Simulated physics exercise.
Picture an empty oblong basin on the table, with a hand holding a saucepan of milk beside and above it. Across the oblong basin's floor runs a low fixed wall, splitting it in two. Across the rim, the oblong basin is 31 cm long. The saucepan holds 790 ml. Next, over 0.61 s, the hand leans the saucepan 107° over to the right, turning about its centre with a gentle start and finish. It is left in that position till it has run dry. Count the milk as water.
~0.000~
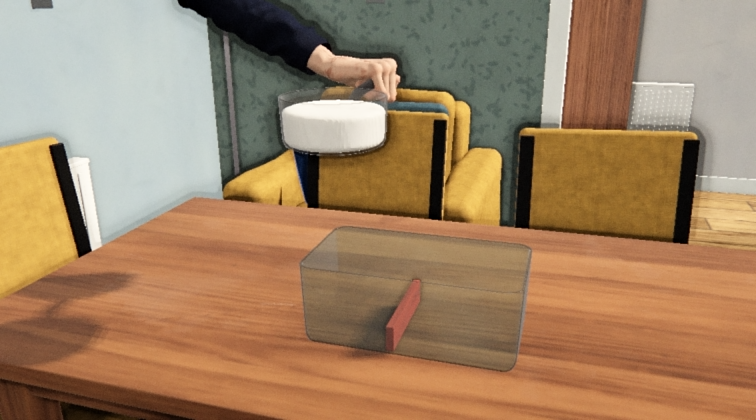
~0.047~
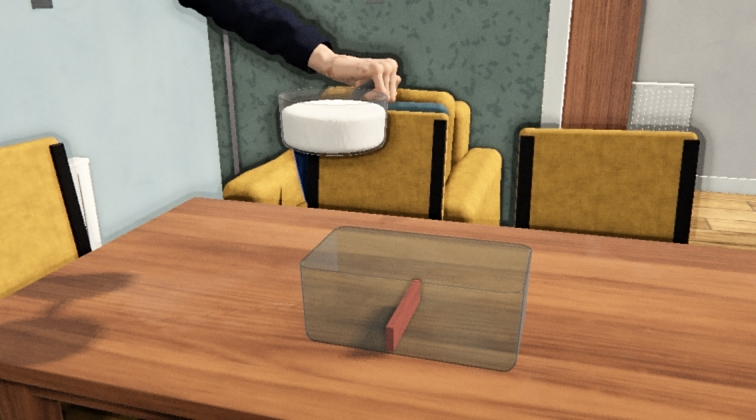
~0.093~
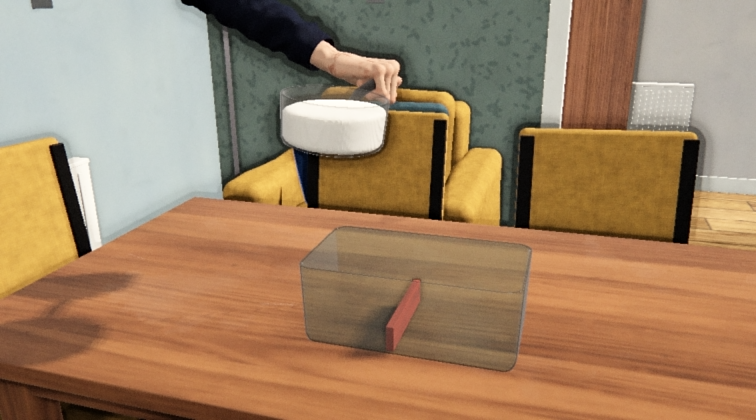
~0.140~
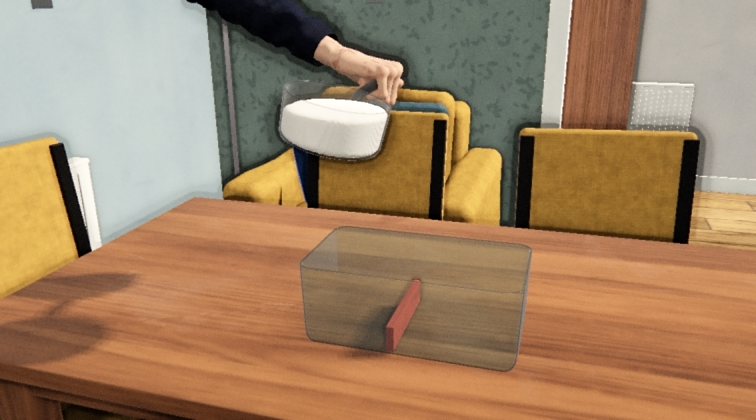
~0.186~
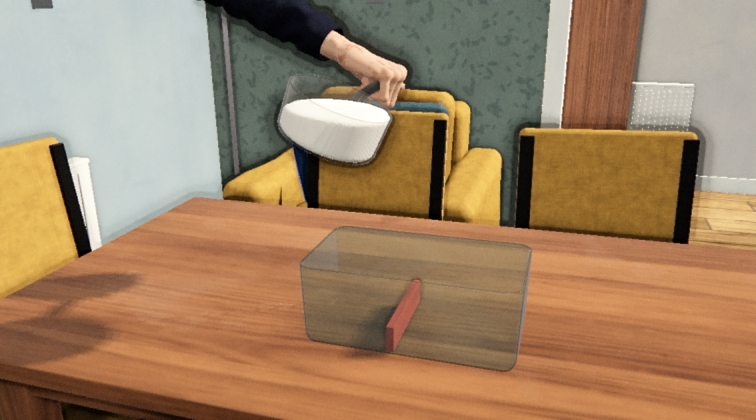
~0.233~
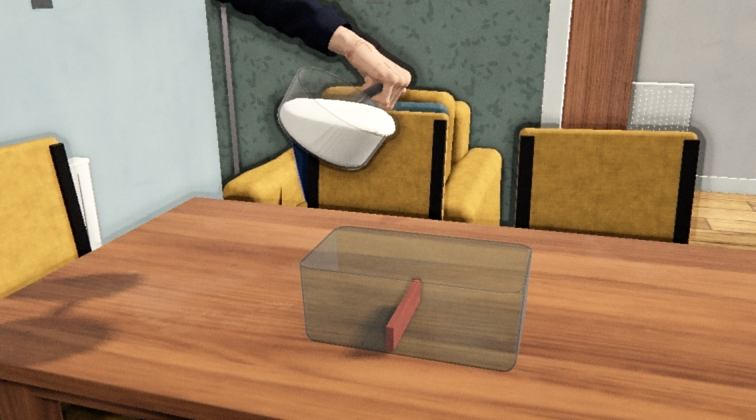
A hand tilting a clear saucepan of white milk to the right above a table holding an empty transparent basin with a red divider.
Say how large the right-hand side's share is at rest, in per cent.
Its share is roughly 67 per cent.
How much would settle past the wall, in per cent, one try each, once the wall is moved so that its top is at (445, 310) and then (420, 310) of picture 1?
Respectively close to 15 and 55 %.
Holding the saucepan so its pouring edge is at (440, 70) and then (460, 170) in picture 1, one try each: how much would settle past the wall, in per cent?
Respectively 80 and 85 %.
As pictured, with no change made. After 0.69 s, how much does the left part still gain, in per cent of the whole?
About 12 percent.
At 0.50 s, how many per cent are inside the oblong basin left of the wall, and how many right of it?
Around 0 on the left and around 20 on the right.
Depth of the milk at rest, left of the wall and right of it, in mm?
Left 12 mm, right 20 mm.
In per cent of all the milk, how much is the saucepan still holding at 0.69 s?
Near 4 percent, more or less.
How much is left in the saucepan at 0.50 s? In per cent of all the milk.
I reckon about 20 in a hundred is still held.
By 0.50 s the tilt is 98° and 20 per cent is still to pour, 0 is left of the wall and 20 right of it.
By 0.69 s the tilt is 107° and 4 per cent is still to pour, 18 is left of the wall and 70 right of it.
By 0.89 s the tilt is 107° and 0 per cent is still to pour, 28 is left of the wall and 67 right of it.
By 1.11 s the tilt is 107° and 0 per cent is still to pour, 30 is left of the wall and 67 right of it.
At rest 30 per cent lies left of the wall, 67 right of it and 3 outside.
